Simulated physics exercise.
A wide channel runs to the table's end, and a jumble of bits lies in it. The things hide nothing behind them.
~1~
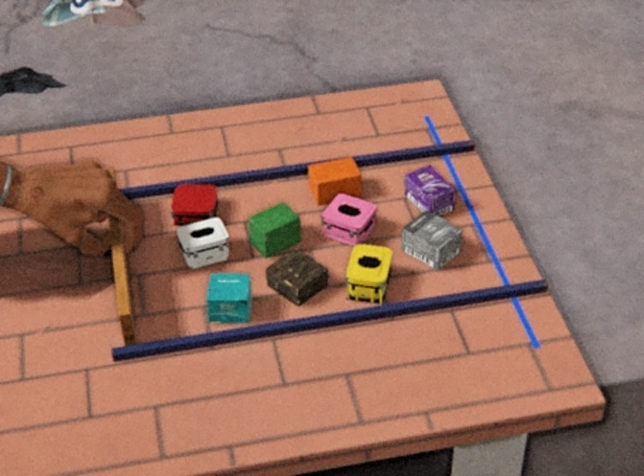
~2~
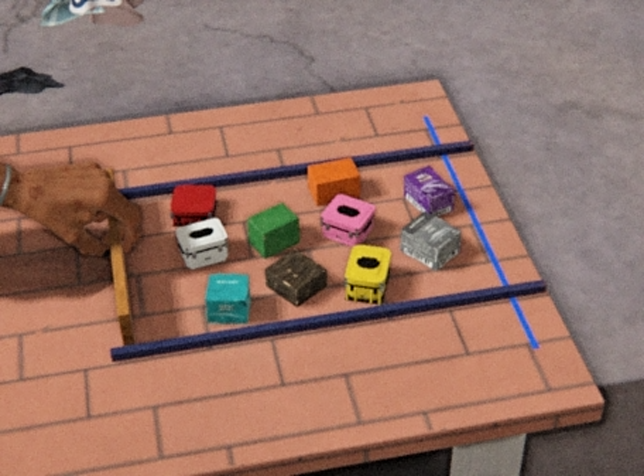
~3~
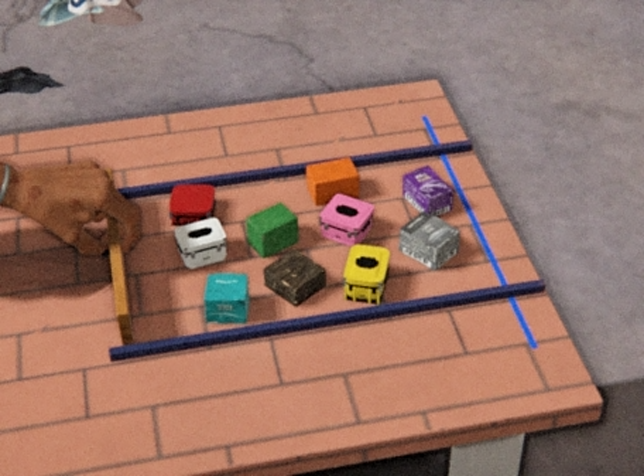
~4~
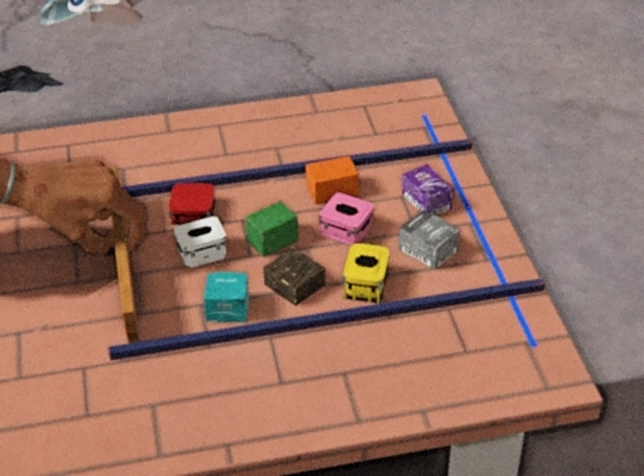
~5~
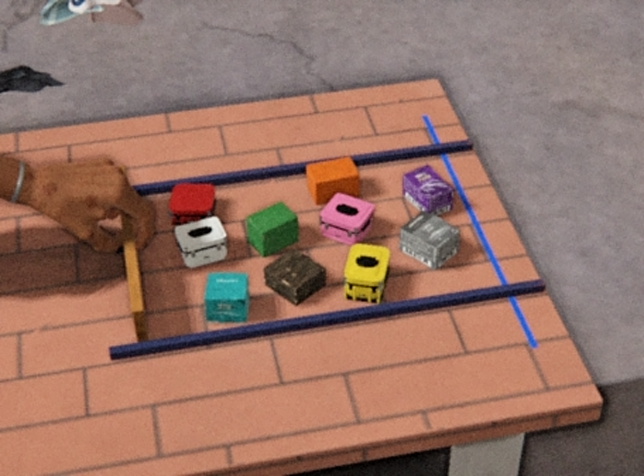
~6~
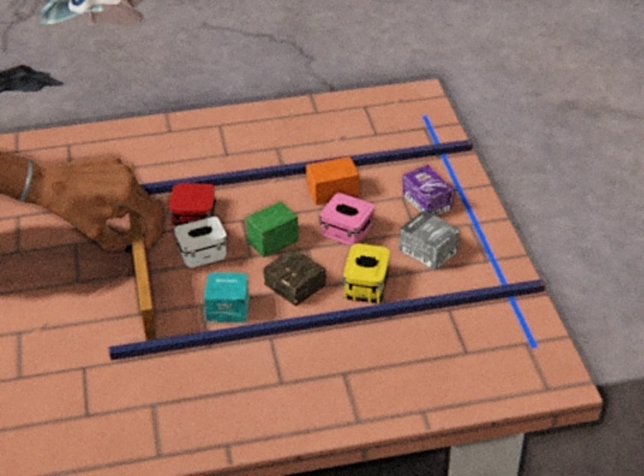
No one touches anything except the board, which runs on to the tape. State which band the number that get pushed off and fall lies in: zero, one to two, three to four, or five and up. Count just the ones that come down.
I reckon the number that spills over the end lands at five or more.
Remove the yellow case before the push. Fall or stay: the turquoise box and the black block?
Well, the turquoise box is still there while the black block is still there.
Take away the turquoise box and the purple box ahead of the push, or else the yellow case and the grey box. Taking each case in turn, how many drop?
Taking the two tries in turn, it comes to 5 and 4.
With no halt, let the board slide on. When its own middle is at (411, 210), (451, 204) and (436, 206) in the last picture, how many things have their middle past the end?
The numbers past the end are 2, 6 and 3.
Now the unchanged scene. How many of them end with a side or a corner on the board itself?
My count gives 4.
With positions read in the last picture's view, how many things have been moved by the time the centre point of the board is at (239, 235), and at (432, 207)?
The first count is 6, and then it's 10.
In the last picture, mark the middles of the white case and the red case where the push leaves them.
For the white case it's (493, 201), and for the red case it's (471, 164).
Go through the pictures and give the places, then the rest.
Purple box (430, 192); grey box (432, 240); yellow case (369, 274); board (119, 254); tape (476, 219), in the first frame.
Grey box (431, 240); green block (274, 231), in the second frame.
Yellow case (367, 274); white case (201, 244), in the third frame.
Purple box (427, 191); red case (193, 205), in the fourth frame.
Grey box (430, 240); black block (295, 277), in the fifth frame.
Purple box (428, 192); grey box (429, 240); yellow case (367, 274); board (139, 249); tape (473, 218), in the sixth frame.
Soon after, none off yet; purple box at rest near (428, 192); grey box at rest near (429, 240); yellow case at rest near (367, 274).
Then, none off yet; purple box moved about its own width near (459, 177); grey box moved a little near (444, 236); yellow case moved about its own width near (425, 265).
Further on, one off so far; purple box on its side near (514, 195); grey box moved well along near (525, 224); yellow case moved well along near (506, 254).
At rest, the number that fall off is five or more; fallen, green block, orange block, pink case, yellow case, grey box and purple box.
